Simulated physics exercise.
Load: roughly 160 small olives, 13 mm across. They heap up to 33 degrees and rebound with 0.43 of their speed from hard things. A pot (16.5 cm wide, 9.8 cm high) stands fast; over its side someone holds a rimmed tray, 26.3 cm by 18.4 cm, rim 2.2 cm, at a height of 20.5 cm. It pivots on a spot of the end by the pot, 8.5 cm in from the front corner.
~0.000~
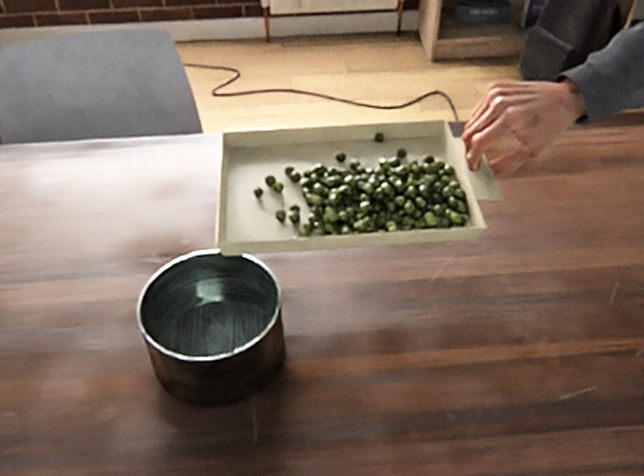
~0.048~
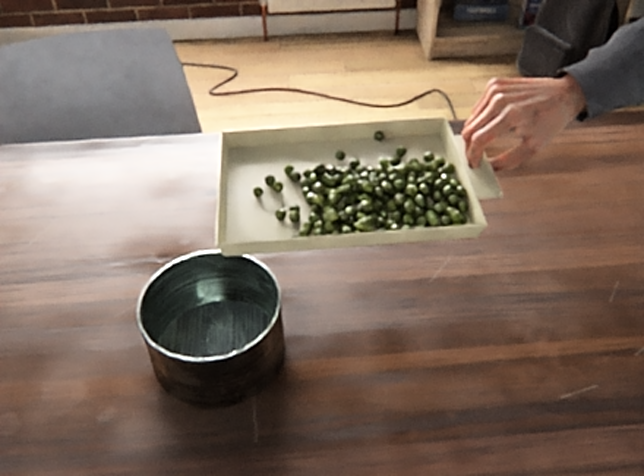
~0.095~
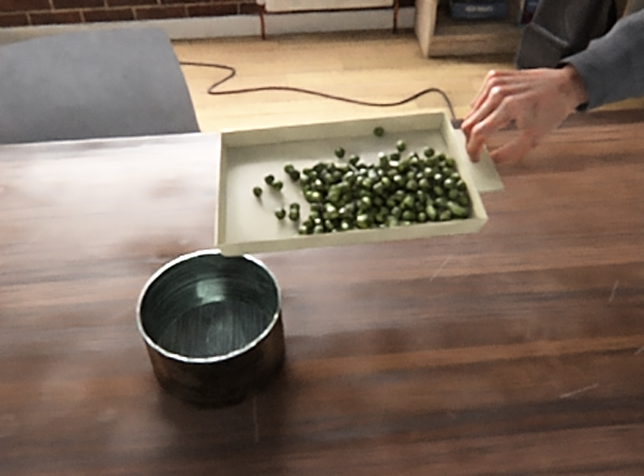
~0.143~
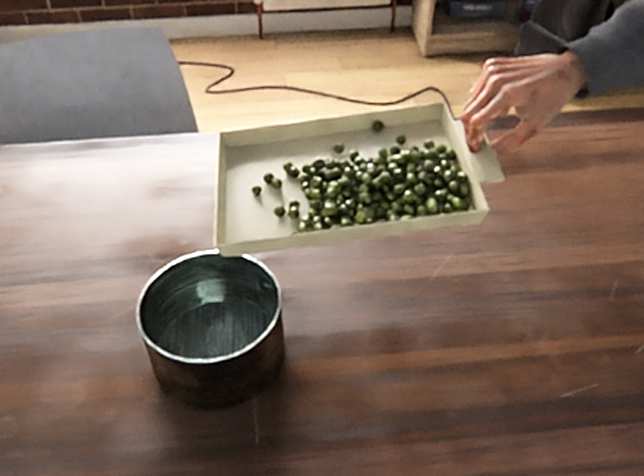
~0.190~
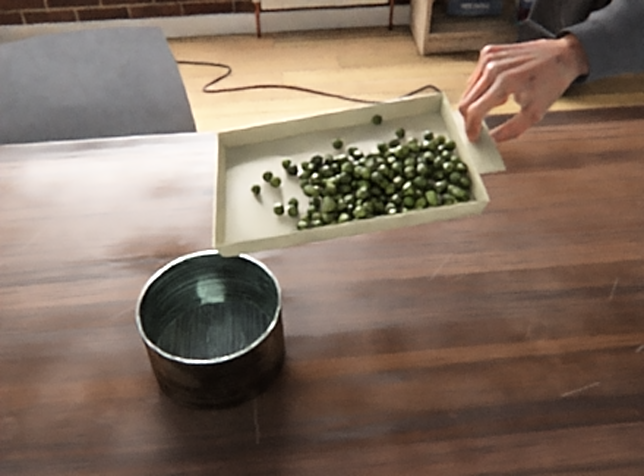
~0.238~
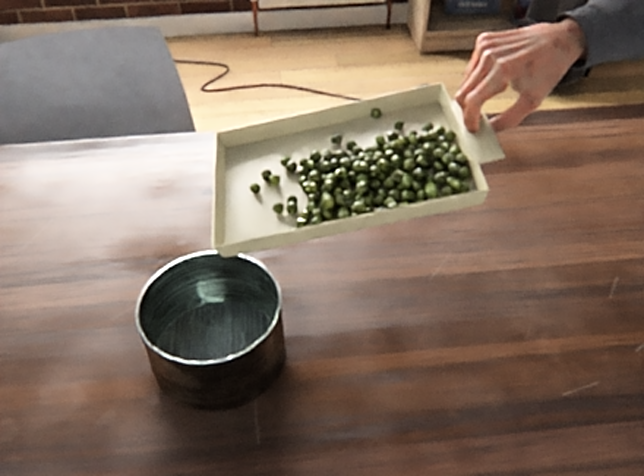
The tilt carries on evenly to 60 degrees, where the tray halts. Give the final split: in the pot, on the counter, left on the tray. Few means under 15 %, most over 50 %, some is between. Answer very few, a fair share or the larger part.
Pot very few, counter very few, tray the larger part.
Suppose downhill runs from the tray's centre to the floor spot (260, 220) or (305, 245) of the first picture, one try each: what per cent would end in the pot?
About 10 and 5 per cent.
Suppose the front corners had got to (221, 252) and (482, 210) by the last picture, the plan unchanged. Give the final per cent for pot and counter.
Pot 5, counter 5.
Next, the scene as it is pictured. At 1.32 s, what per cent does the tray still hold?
Roughly 95 per cent.
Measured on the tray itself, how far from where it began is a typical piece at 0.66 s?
Some 7 cm.
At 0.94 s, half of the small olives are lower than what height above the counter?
Roughly 26 cm.
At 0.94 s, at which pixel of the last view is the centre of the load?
Around (243, 170).
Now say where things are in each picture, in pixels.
The first frame shows tray tilt 0 degrees, front corners at (222, 240) and (479, 224); middle of the pieces at (370, 197); pot at (210, 301).
The second frame shows tray tilt 1 degrees, front corners at (222, 240) and (480, 221); middle of the pieces at (370, 196).
The third frame shows tray tilt 2 degrees, front corners at (221, 240) and (481, 216); middle of the pieces at (370, 193).
The fourth frame shows tray tilt 5 degrees, front corners at (220, 241) and (482, 206), lowest corner left back; middle of the pieces at (370, 188).
The fifth frame shows tray tilt 7 degrees, front corners at (219, 241) and (482, 197), lowest corner left back; middle of the pieces at (369, 182).
The sixth frame shows tray tilt 10 degrees, front corners at (218, 242) and (481, 187), lowest corner left back; middle of the pieces at (368, 176); pot at (209, 304). The tray's pace is about 55 degrees a second.
After 0.66 s, tilt 34 degrees; the tray holds 100 %, the pot 0 %.
Then, at 0.94 s, tilt 50 degrees; the tray holds 100 %, the pot 0 %.
After 1.32 s, tilt 60 degrees; the tray holds 95 %, the pot 5 %.
By 2.0 s all is still; pot 5 %, counter 0 %, tray 90 %.
